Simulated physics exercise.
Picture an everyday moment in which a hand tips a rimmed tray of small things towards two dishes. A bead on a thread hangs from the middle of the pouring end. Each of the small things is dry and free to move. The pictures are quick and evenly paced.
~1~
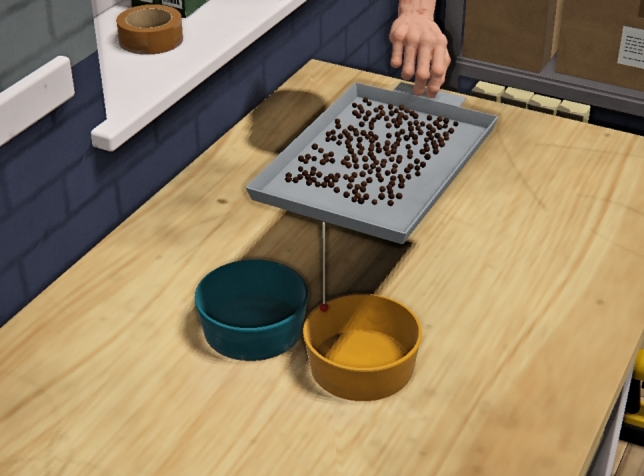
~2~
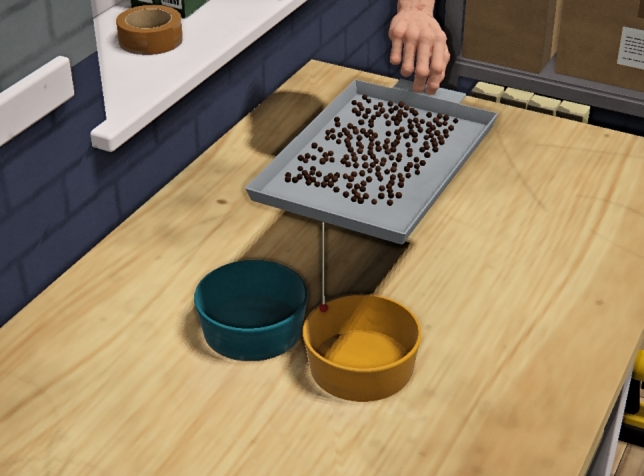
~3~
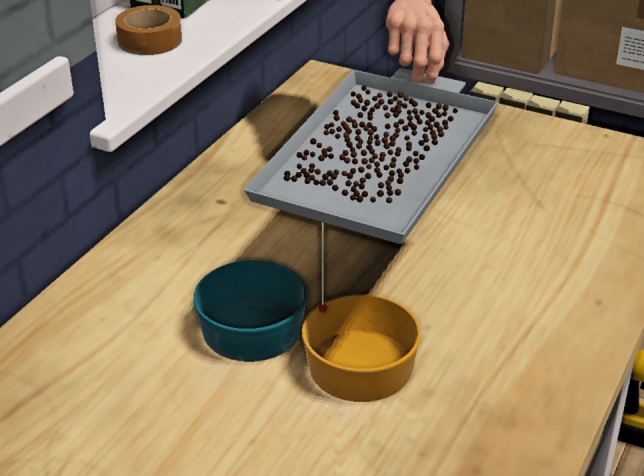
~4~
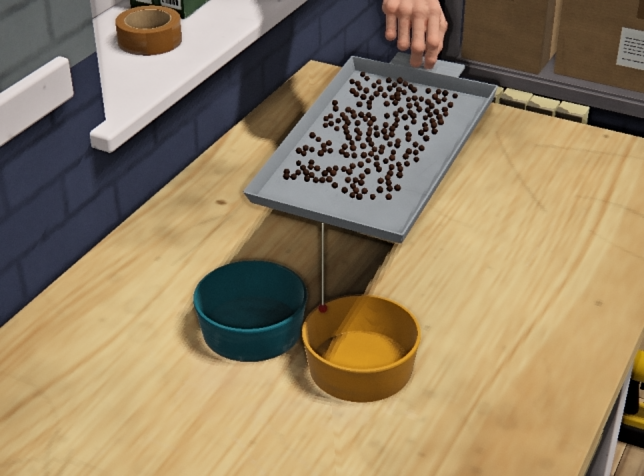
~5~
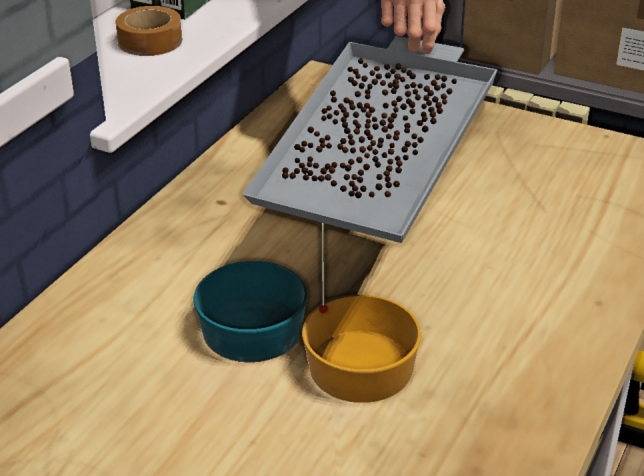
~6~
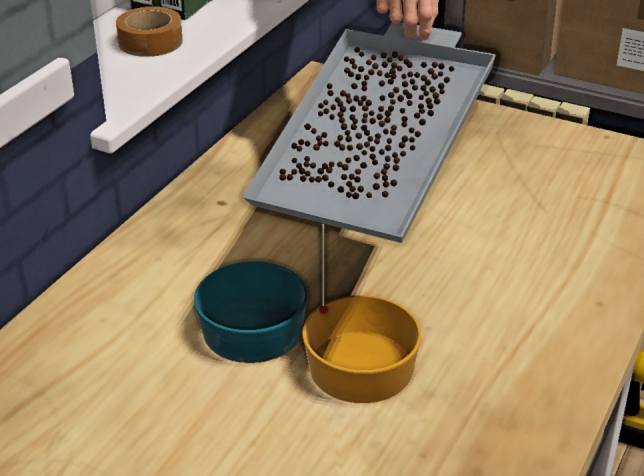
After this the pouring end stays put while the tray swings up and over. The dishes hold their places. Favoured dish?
More will pour into the dish on the left side.
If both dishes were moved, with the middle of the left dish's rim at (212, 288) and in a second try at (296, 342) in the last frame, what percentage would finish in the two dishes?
Around 60 then around 60 per cent.
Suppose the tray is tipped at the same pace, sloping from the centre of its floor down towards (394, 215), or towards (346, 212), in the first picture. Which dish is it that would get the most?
Try 1: The right-side dish; try 2: The right-side dish.
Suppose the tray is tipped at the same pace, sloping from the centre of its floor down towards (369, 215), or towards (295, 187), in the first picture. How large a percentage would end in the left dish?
First heading roughly 0 %, second roughly 90 %.
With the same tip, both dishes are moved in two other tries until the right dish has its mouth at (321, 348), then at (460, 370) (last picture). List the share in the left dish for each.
It works out to 40 percent and then 30 percent.
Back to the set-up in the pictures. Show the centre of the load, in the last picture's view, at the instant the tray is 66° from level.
At about (286, 213).
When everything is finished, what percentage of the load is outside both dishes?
50 %.
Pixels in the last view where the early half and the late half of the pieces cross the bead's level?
At (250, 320) for the first part, then at (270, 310) for the others.
Soon, tray tipped steeply; about two thirds on the tray; a stray few in the left dish; a stray few outside both; about a quarter in the air.
A while on, tray tipped past a quarter turn; about a quarter on the tray; a stray few in the right dish; a small part in the left dish; about a quarter outside both; about a third in the air.
Towards the end, tray tipped past a quarter turn; a small part in the right dish; about a third in the left dish; about half outside both.
Finally, tray tipped past a quarter turn; a small part in the right dish; about a third in the left dish; about half outside both.
